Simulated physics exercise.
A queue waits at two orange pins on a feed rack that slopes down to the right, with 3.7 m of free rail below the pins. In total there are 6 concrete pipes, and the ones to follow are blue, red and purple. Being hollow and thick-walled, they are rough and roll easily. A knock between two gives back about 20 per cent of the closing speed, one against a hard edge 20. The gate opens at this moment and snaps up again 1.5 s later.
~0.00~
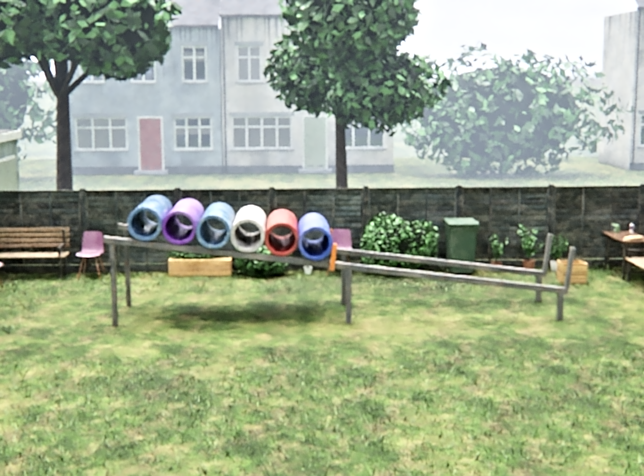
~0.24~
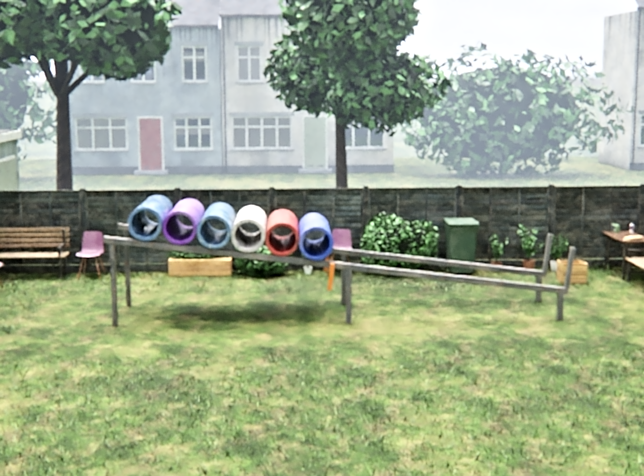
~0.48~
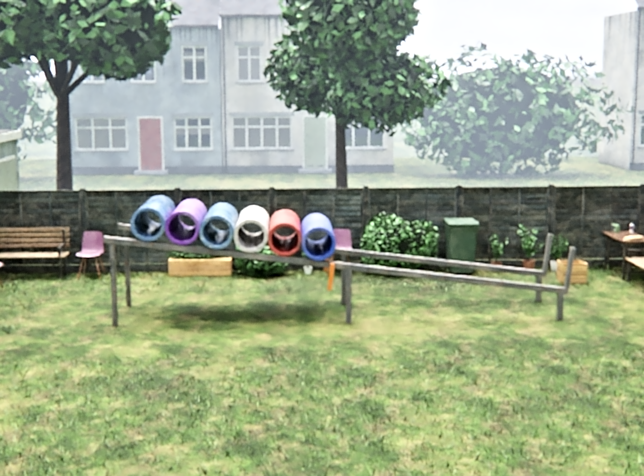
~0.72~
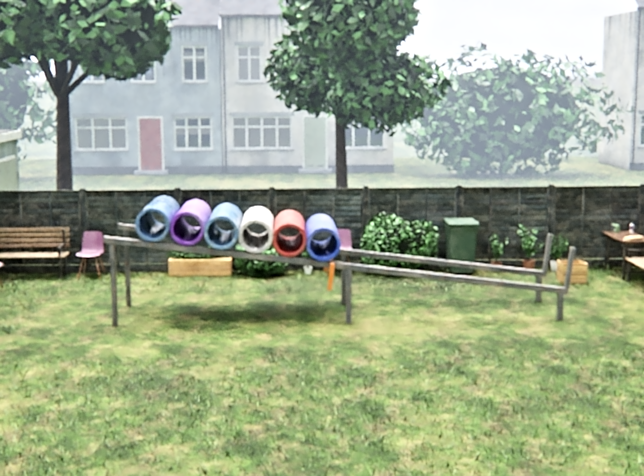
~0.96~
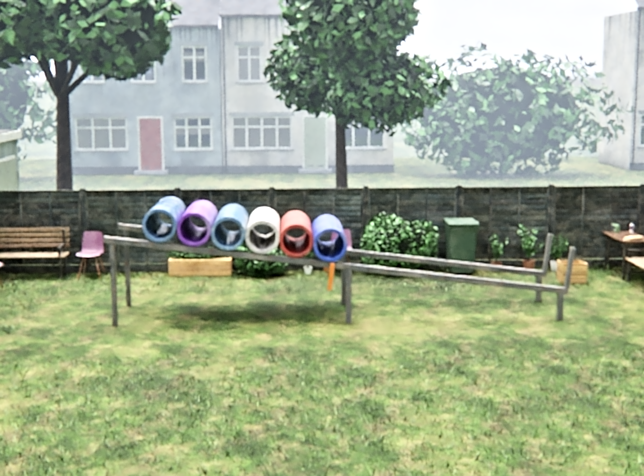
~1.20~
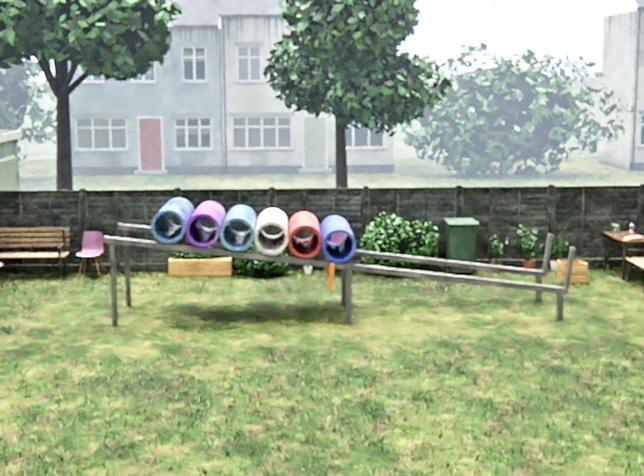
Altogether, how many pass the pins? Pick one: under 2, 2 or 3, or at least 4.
The count is 2 or 3.
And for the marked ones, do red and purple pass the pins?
Result: Red breaks loose; purple is restrained.
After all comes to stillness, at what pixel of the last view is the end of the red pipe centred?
Near pixel (519, 266).
By 1.4 s, blue is on the rails, 20 cm below the pins, rolling right; red is on the rails, 30 cm above the pins, rolling right; purple is on the rails, 190 cm above the pins, rolling right; 1 through so far.
By 1.7 s, blue is on the rails, 45 cm below the pins, rolling right; red is in the air, 15 cm above the pins, rolling right; purple is on the rails, 175 cm above the pins; 1 through so far.
By 1.9 s, blue is on the rails, 65 cm below the pins, rolling right; red is in the air, 10 cm above the pins, rolling right; purple as before; 1 through so far.
By 2.2 s, blue is on the rails, 100 cm below the pins, rolling right; red is in the air, 10 cm below the pins, rolling right; purple is on the rails, 170 cm above the pins, rolling right; 2 through so far.
Finally (4.5 s), blue is on the rails, 340 cm below the pins; red is on the rails, 285 cm below the pins; purple is on the rails, 135 cm above the pins; 2 through so far.
